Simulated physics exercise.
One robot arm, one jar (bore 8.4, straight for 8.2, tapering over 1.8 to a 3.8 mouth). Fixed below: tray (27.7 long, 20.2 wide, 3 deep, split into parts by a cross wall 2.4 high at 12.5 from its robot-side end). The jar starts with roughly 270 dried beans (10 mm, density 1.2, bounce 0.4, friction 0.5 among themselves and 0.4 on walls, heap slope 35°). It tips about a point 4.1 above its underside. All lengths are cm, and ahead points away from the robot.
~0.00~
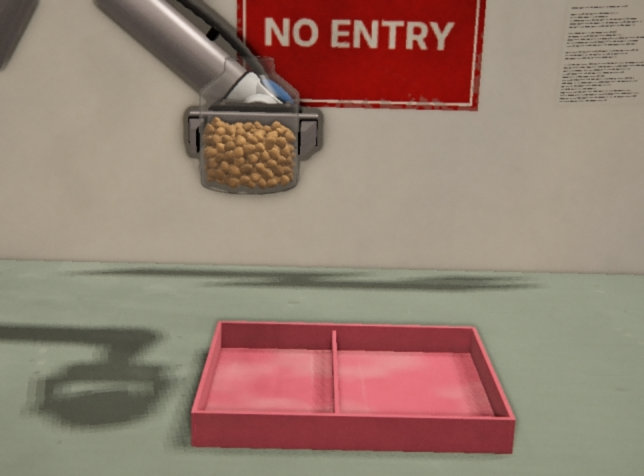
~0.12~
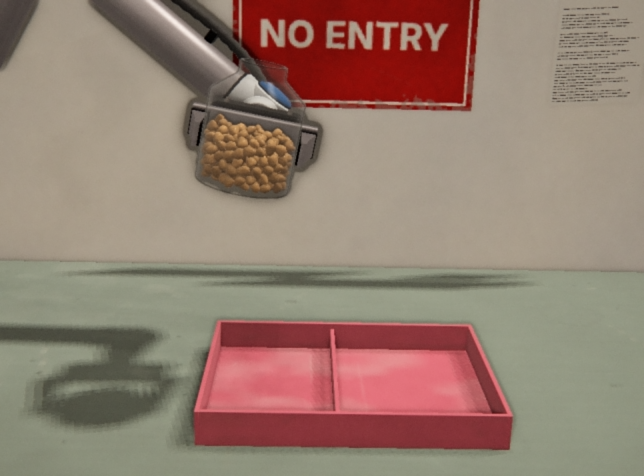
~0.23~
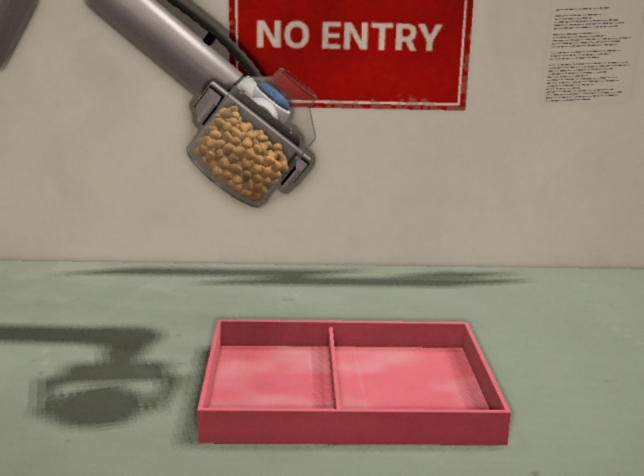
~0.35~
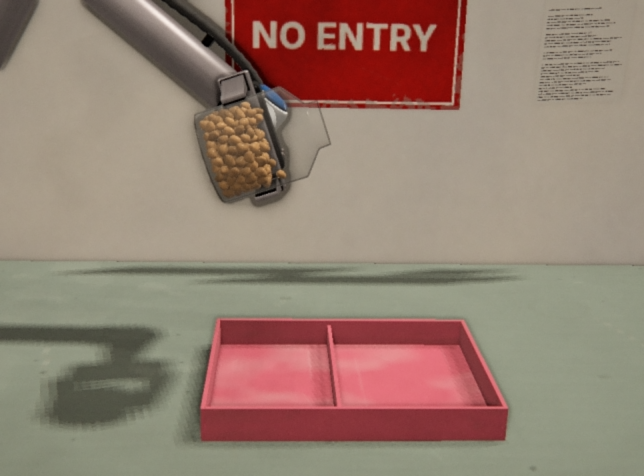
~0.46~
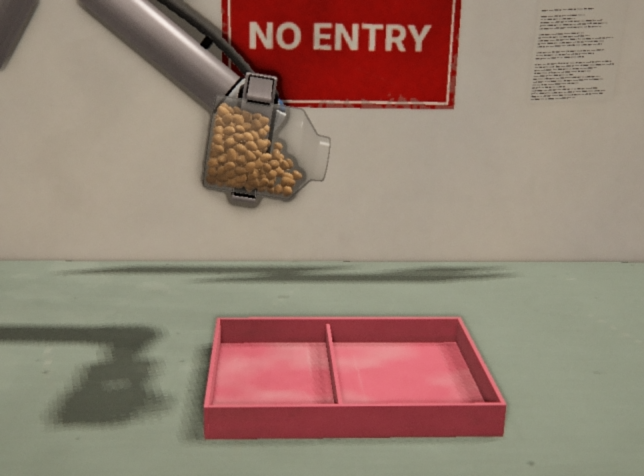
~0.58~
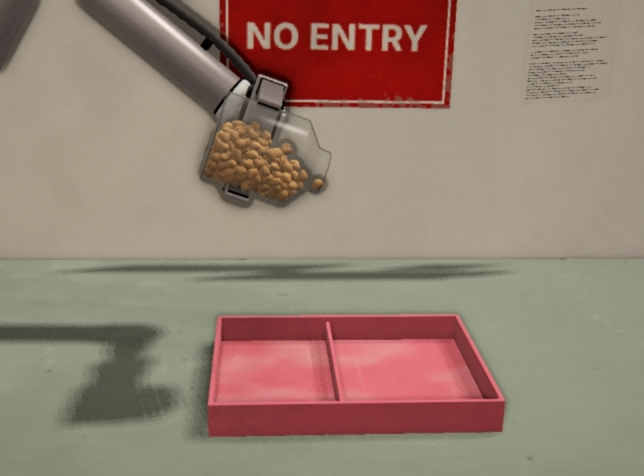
Above a divided pink tray, a robot arm tilts a clear jar of beans rightward.
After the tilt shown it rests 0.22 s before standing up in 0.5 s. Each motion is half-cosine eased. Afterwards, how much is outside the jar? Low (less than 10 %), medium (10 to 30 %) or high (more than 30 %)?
Outside the jar the share is low, less than 10 %.
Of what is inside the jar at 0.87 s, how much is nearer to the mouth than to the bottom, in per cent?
Some 55 per cent.
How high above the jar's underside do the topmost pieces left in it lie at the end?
About 7.5 cm.
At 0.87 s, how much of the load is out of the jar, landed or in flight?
About 0 per cent by then.
By 0.87 s, tipped 104°, highest piece 27 above the table; 261 in the jar, 3 in the far-side part, 2 in flight or on a rim.
By 1.16 s, tipped 21°, highest piece 30 above the table; 260 in the jar, 6 in the far-side part.
By 1.50 s, upright, highest piece 29 above the table; 260 in the jar, 6 in the far-side part.
By 2.20 s, upright, highest piece 29 above the table; 260 in the jar, 6 in the far-side part.
Final count, 260 in the jar, 6 in the far-side part. That is 2 % outside the jar.
